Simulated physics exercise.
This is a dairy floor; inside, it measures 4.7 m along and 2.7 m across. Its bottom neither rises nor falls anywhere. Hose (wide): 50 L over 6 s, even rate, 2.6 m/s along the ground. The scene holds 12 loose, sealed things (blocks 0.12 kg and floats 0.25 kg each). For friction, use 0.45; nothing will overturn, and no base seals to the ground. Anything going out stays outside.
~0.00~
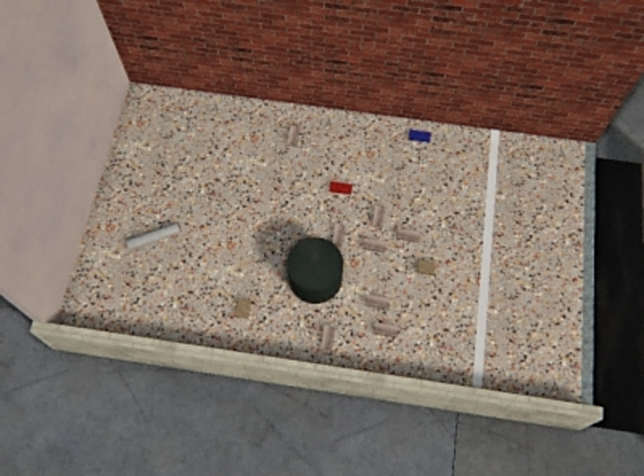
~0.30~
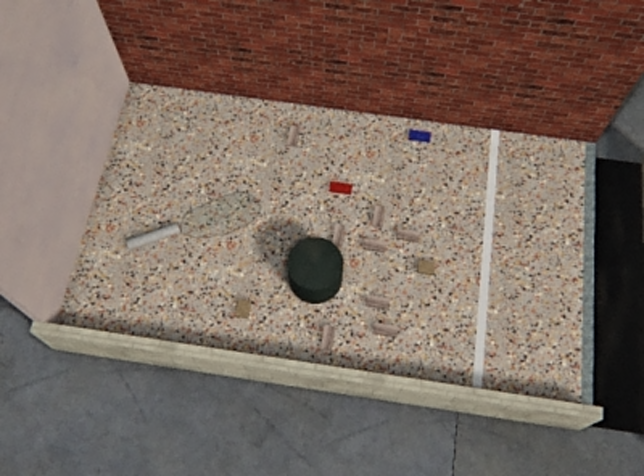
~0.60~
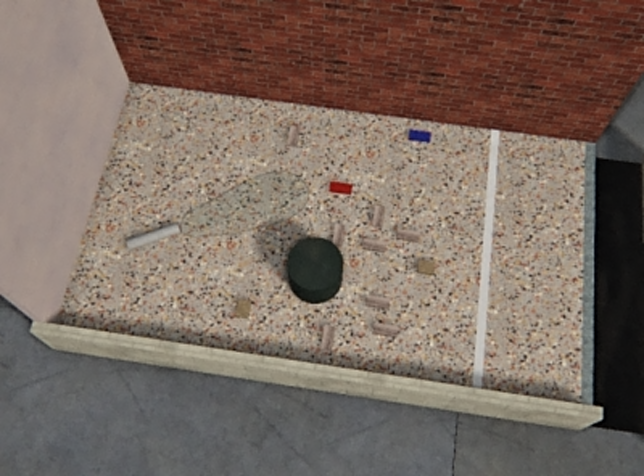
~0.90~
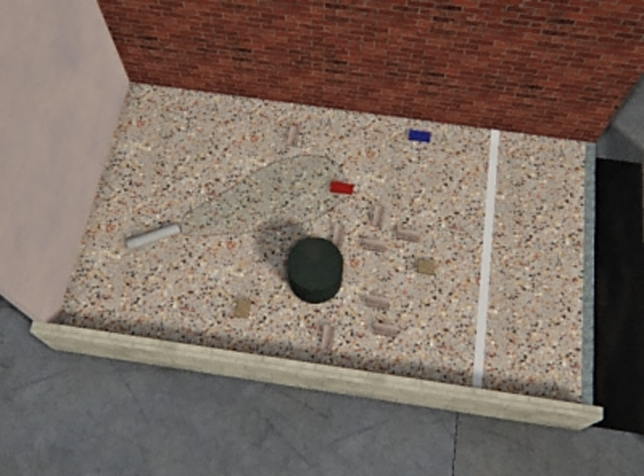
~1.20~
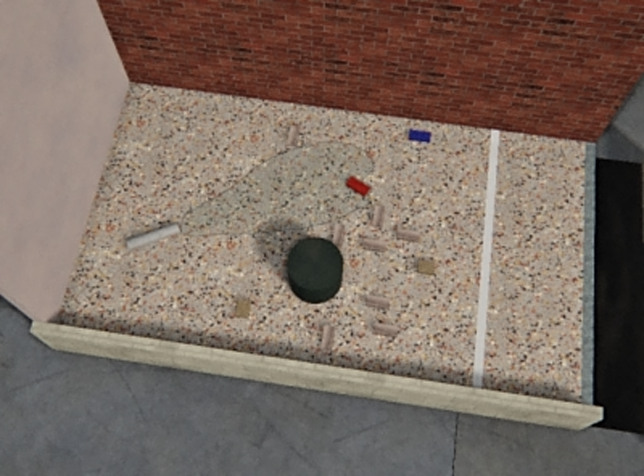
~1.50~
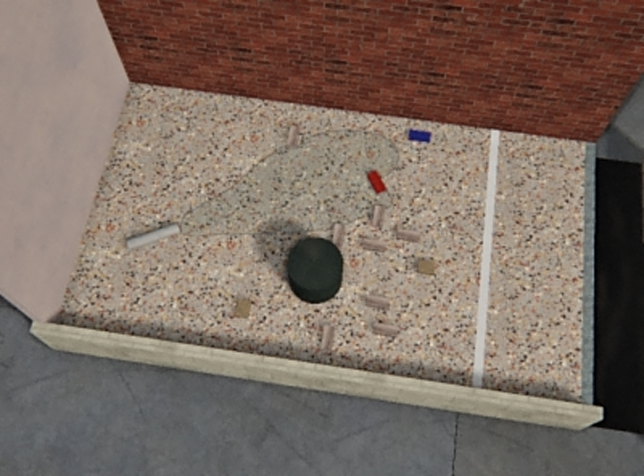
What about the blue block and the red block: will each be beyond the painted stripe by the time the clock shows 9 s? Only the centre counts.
Note: Blue block goes beyond it, red block goes beyond it.
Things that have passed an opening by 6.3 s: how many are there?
1.
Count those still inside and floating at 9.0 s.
Just then, the number is 0.
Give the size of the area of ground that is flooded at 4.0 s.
I'd estimate close to 3.0 m2.
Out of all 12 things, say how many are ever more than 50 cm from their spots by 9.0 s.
2.
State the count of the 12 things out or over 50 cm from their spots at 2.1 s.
Count: 1.
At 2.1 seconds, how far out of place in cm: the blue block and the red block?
5 and 80 cm or so by then.
After 2.1 s the blue block is near (423, 133), 0.0 m from its start, aground; the red block is near (419, 173), 0.8 m from its start, aground; 0 of 12 are over the mark; 0 afloat.
After 4.0 s the blue block is near (506, 133), 0.9 m from its start, afloat; the red block is near (497, 180), 1.5 m from its start, aground; 2 of 12 are over the mark; 1 afloat.
After 6.3 s the blue block has gone out; the red block is near (568, 229), 2.2 m from its start, afloat; 2 of 12 are over the mark; 2 afloat.
After 9.0 s the blue block has gone out; the red block has gone out; 2 of 12 are over the mark; 0 afloat.
